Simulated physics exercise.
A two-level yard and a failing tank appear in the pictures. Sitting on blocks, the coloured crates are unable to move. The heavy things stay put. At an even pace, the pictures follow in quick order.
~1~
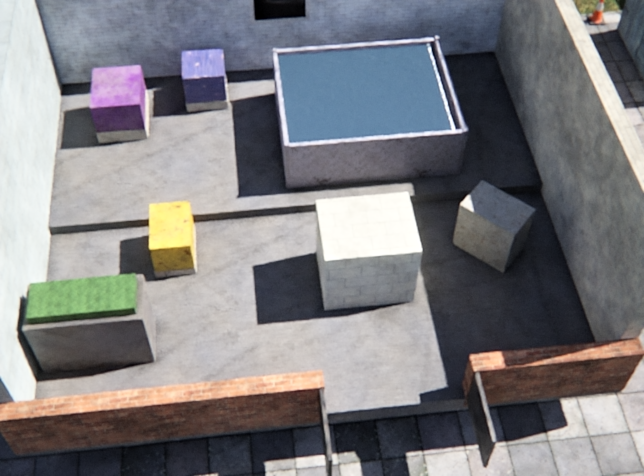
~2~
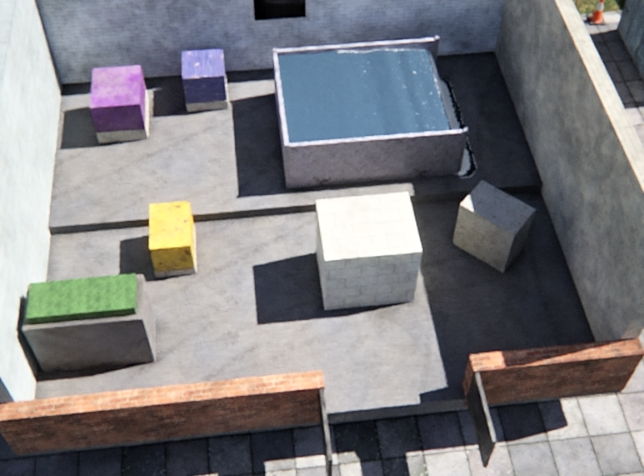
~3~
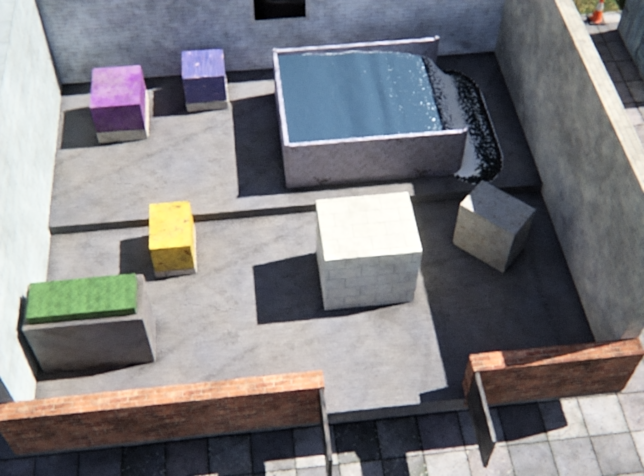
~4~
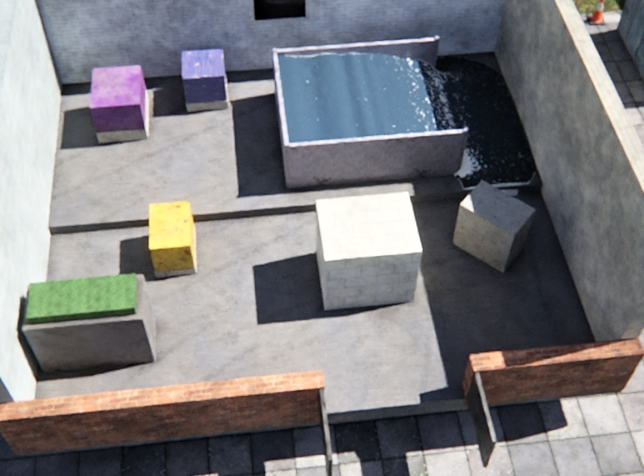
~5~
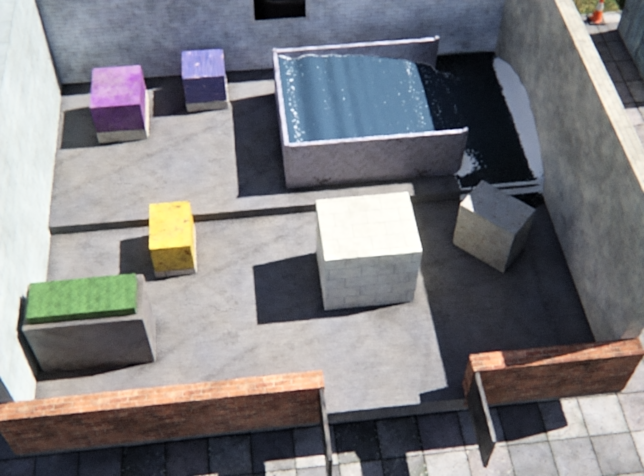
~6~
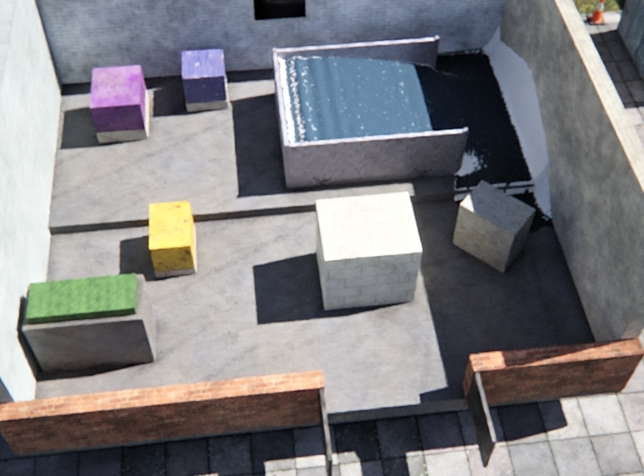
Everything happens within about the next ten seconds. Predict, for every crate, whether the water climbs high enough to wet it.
In the end most likely the yellow crate gets water on it. Most likely the purple crate remains untouched. Most likely the blue crate gets water on it.
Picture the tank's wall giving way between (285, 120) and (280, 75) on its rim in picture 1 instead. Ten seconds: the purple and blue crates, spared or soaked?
Purple crate is reached; blue crate is reached.
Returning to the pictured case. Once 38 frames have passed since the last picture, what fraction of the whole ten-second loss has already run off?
That comes to 55 per cent, as I work it out.
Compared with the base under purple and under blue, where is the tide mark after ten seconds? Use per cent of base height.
Taking them in the order asked, 60 percent and 220 percent.
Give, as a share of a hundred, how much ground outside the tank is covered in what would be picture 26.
Roughly 55 percent, I'd say.
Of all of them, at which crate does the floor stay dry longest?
From the pictures, the yellow crate.
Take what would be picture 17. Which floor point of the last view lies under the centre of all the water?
Near (437, 141).
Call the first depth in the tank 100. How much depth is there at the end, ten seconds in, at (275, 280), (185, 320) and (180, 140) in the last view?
Readings in sequence: 20, 16, 2 percent.
A moment on, water covers 15 % of the floor; the yellow crate not reached, the purple crate not reached, the blue crate not reached.
Next, water covers 25 % of the floor; the yellow crate not reached, the purple crate not reached, the blue crate not reached.
Then, water covers 55 % of the floor; the yellow crate not reached, the purple crate water round its plinth, the blue crate water round its plinth.
Later, water covers 95 % of the floor; the yellow crate water round its plinth, the purple crate water round its plinth, the blue crate water round its plinth.
In the end, water covers 95 % of the floor; the yellow crate was topped, the purple crate stayed above the water, the blue crate was topped.
